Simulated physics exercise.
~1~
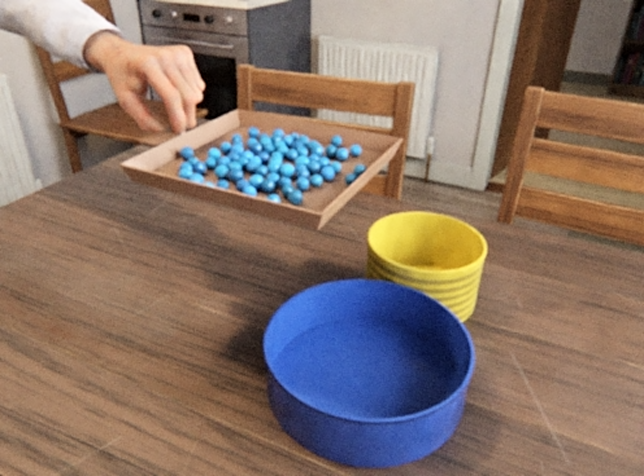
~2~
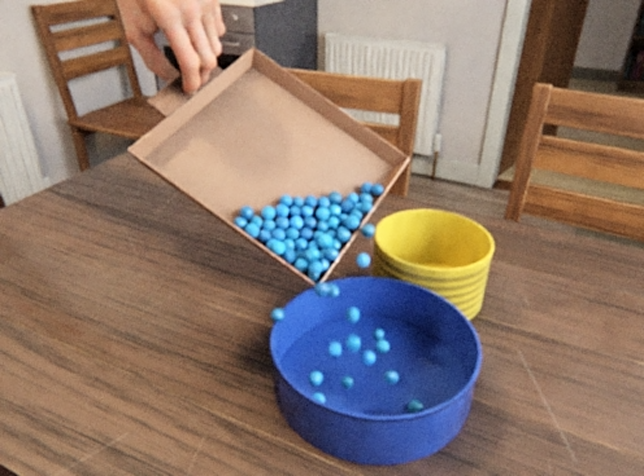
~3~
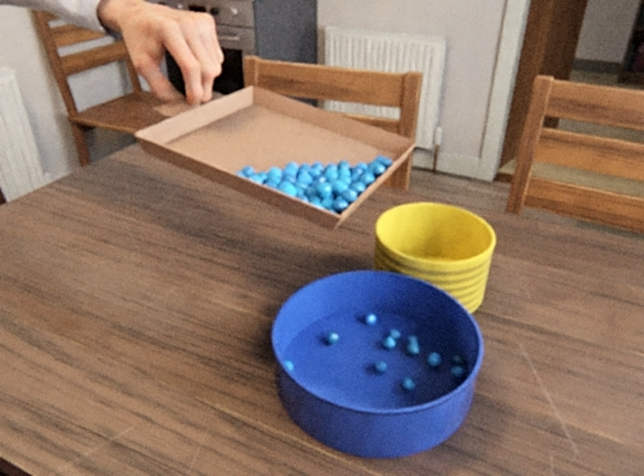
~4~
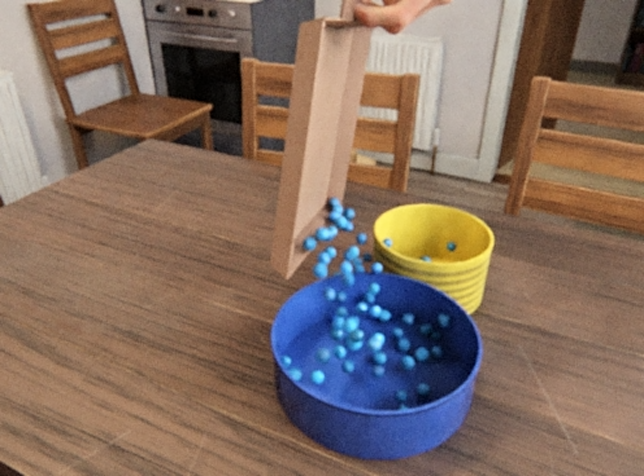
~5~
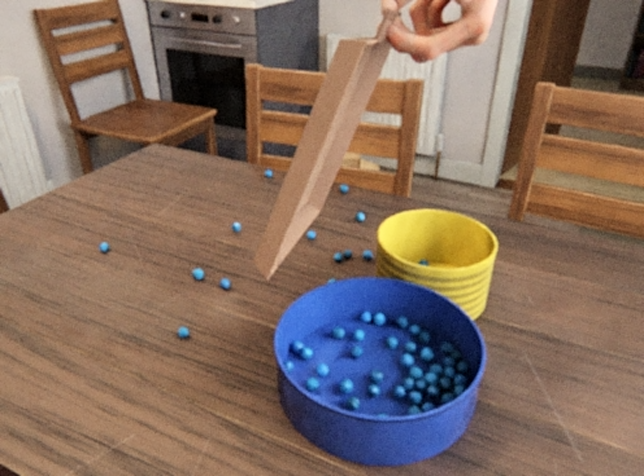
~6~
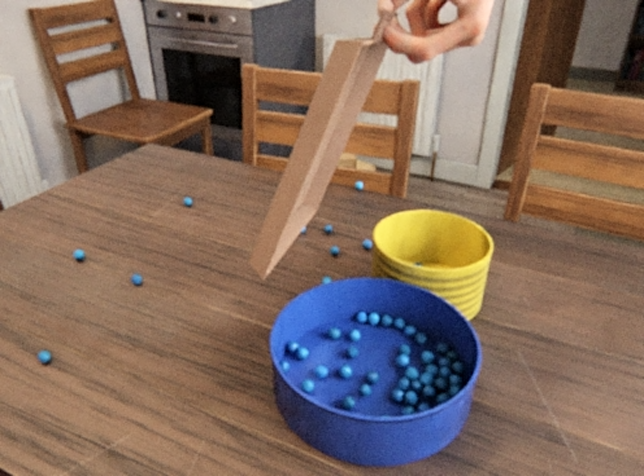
A hand tips small blue balls from a square, light-brown tray toward a wide blue pot on a dark wooden dining table. The slightly swaying view looks down across the table, with a smaller yellow pot behind and to the right, and chairs, an oven and a radiator beyond. First the tray tilts and some balls drop into the blue pot, then it levels out. It tilts again, far more steeply, emptying the rest. Most land in the blue pot, a few reach the yellow one, and others scatter and roll across the table as the tray stays upended.
